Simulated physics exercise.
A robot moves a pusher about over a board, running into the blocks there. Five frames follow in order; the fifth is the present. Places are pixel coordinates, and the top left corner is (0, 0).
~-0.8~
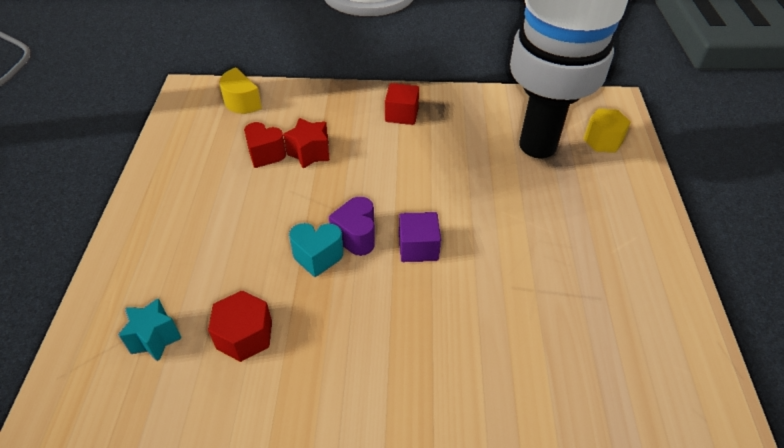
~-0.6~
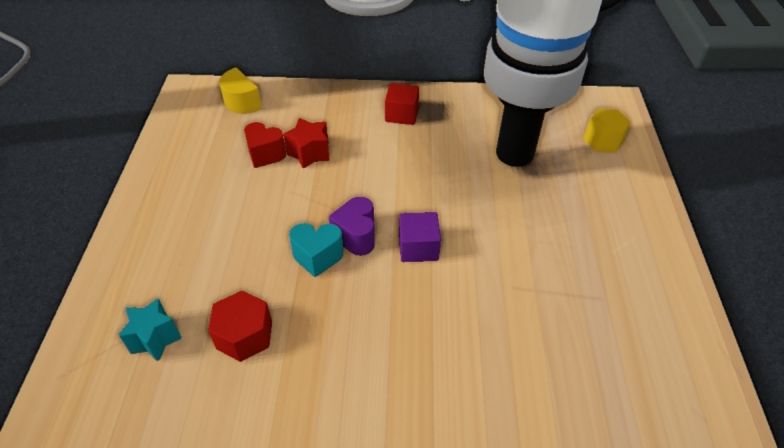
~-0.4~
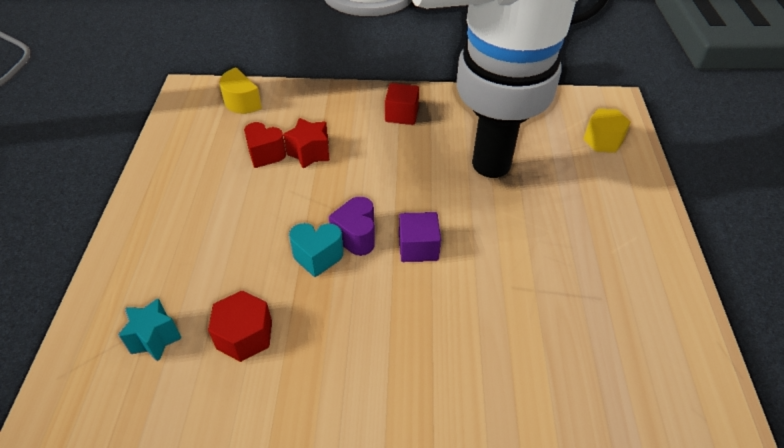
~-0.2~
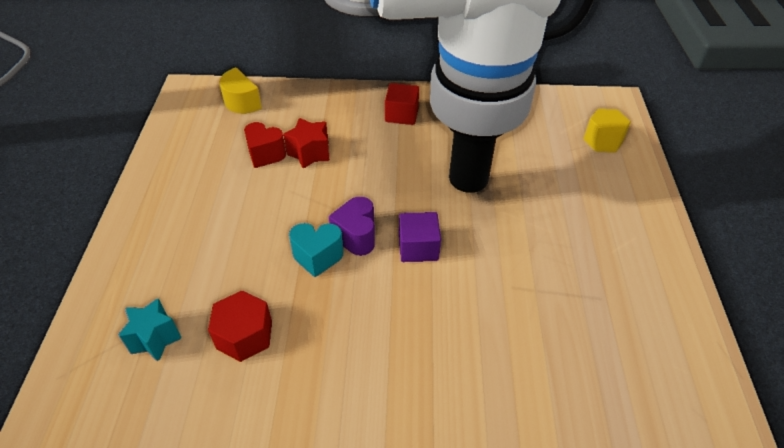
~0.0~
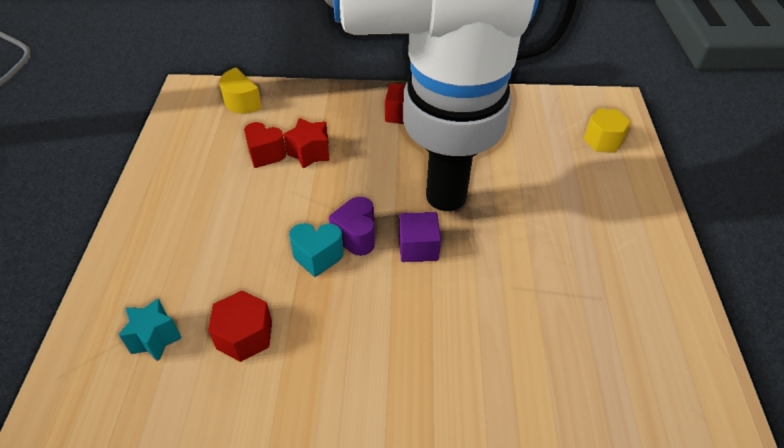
On a wooden board scattered with red, yellow, purple and turquoise blocks, a robot arm moved its black pusher from the upper right down and left toward the purple square block, while the blocks stayed still.
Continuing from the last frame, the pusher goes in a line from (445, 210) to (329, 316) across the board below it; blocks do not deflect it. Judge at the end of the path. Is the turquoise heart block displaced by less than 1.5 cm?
Final answer: Yes.
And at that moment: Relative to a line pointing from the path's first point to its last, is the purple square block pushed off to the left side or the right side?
That's a shift to the left.
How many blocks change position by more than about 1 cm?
By the end of the path, one block has moved more than about a centimetre.
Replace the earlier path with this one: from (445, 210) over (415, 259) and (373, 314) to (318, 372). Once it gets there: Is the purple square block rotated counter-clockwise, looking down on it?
It seems not.
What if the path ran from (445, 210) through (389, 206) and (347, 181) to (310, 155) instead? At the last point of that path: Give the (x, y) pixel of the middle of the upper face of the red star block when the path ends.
Put as a pixel place, it's (291, 115).
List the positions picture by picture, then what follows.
The first picture shows pusher tip (538, 147); block tops, turquoise heart block (315, 236); purple square block (420, 226).
The second picture shows pusher (515, 155); blocks unchanged.
The third picture shows pusher (491, 166); blocks unchanged.
The fourth picture shows pusher (468, 180); blocks unchanged.
The fifth picture shows pusher (446, 198); turquoise heart block (315, 236); purple square block (420, 226).
What follows on the original path. One third of the way, pusher (411, 231); purple square block (401, 254).
Two thirds of the way, pusher (371, 267); purple square block (383, 293), turned 20° anticlockwise.
At the end, pusher (327, 305); turquoise heart block in place; purple square block (382, 303), turned 45° anticlockwise.
